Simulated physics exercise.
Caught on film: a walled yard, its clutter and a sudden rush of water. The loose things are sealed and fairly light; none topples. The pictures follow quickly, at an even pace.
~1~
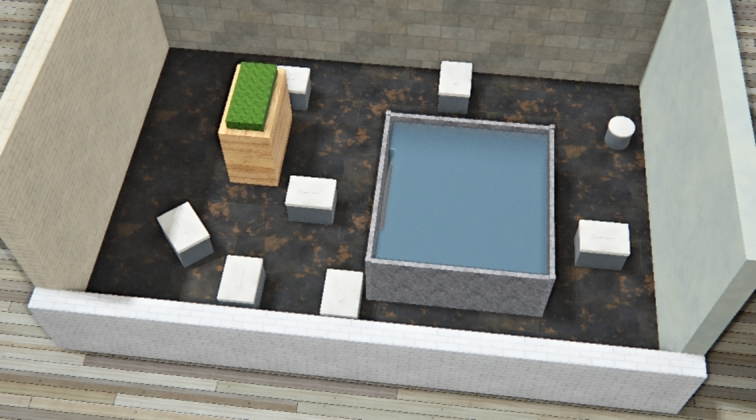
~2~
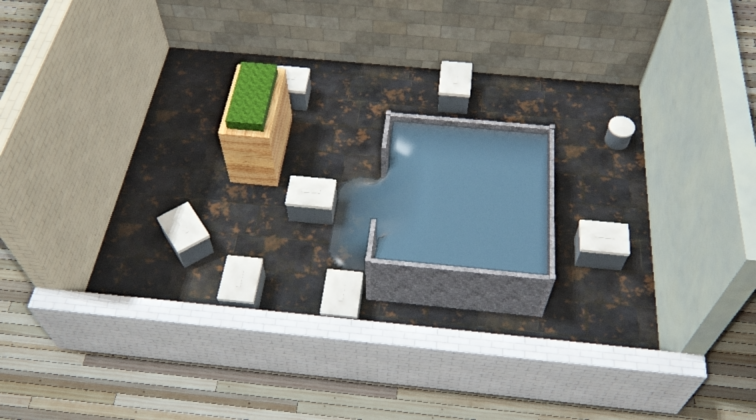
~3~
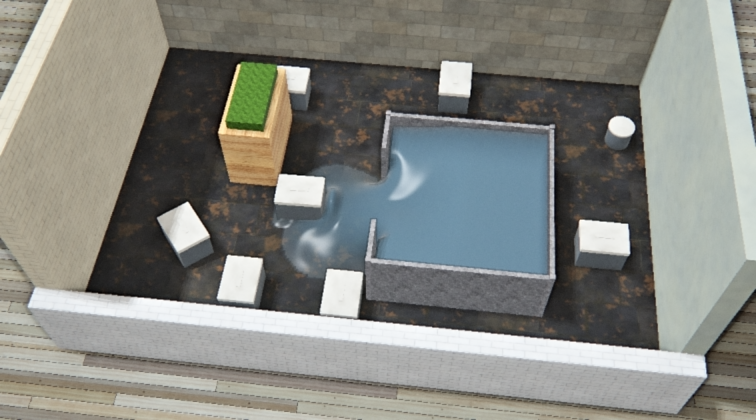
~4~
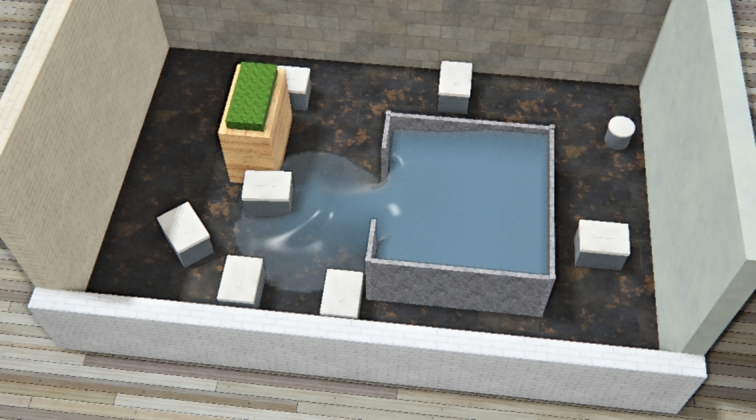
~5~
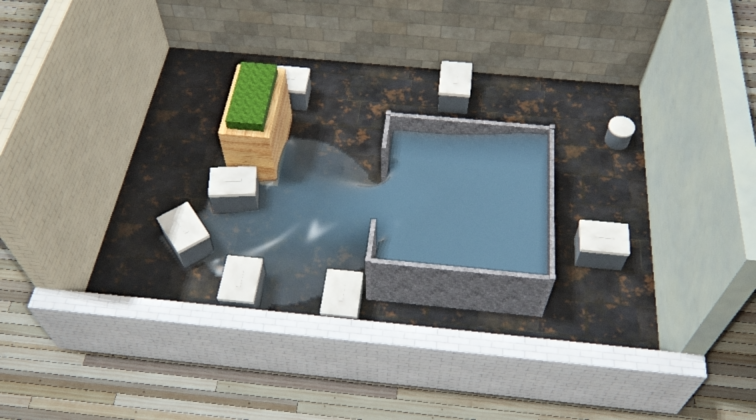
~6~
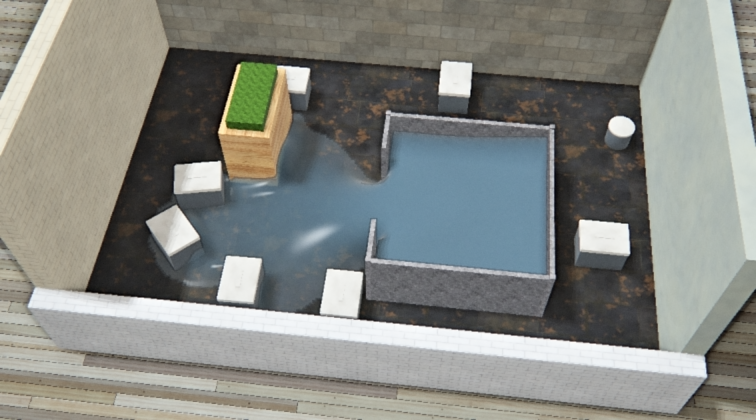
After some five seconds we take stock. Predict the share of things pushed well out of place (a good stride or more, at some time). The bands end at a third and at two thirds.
It is between one and two thirds.
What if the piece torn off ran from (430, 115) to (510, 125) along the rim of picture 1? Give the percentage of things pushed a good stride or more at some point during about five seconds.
Near 80 in a hundred.
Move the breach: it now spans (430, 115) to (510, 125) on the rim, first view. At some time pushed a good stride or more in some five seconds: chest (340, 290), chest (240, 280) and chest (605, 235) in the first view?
One after the other: Less than that, never so far, that far or more.
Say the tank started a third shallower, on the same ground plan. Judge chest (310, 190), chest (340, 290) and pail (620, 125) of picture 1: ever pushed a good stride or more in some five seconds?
In that order: Pushed that far, short of that, short of that.
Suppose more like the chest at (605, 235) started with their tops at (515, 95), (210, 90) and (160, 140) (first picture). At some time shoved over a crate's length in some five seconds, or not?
In turn: Short of that, yes, pushed that far.
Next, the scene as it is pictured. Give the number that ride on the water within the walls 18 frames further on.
It comes to 4.
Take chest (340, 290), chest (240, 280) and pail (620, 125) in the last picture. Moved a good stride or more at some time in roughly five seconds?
One after the other: No, shifted that much, under that.
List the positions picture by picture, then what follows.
A chest at (311, 191) rests on the ground; a chest at (183, 226), on the bottom; 0 of 8 have shifted, in the first frame.
A chest at (311, 191), on the bottom; a chest at (183, 226), on the bottom; 0 of 8 have shifted, in the second frame.
A chest at (300, 189) rests on the ground, close to its start; a chest at (183, 226) rests on the ground; 1 of 8 have shifted, in the third frame.
A chest at (267, 185) rests on the ground, a stride from its start; a chest at (183, 226) rests on the ground; 1 of 8 have shifted, in the fourth frame.
A chest at (233, 180) rests on the ground, a stride from its start; a chest at (183, 226) rests on the ground; 1 of 8 have shifted, in the fifth frame.
A chest at (197, 176), on the bottom, a stride from its start; a chest at (172, 229) rests on the ground, close to its start; 2 of 8 have shifted, in the sixth frame.
A moment on, 2 of 8 are well off their spots; 0 afloat.
Next, 4 of 8 are well off their spots; 3 afloat.
Later, 3 of 8 are well off their spots; 4 afloat.
In the end, 4 of 8 are well off their spots, and 5 have been at some point; 6 afloat.
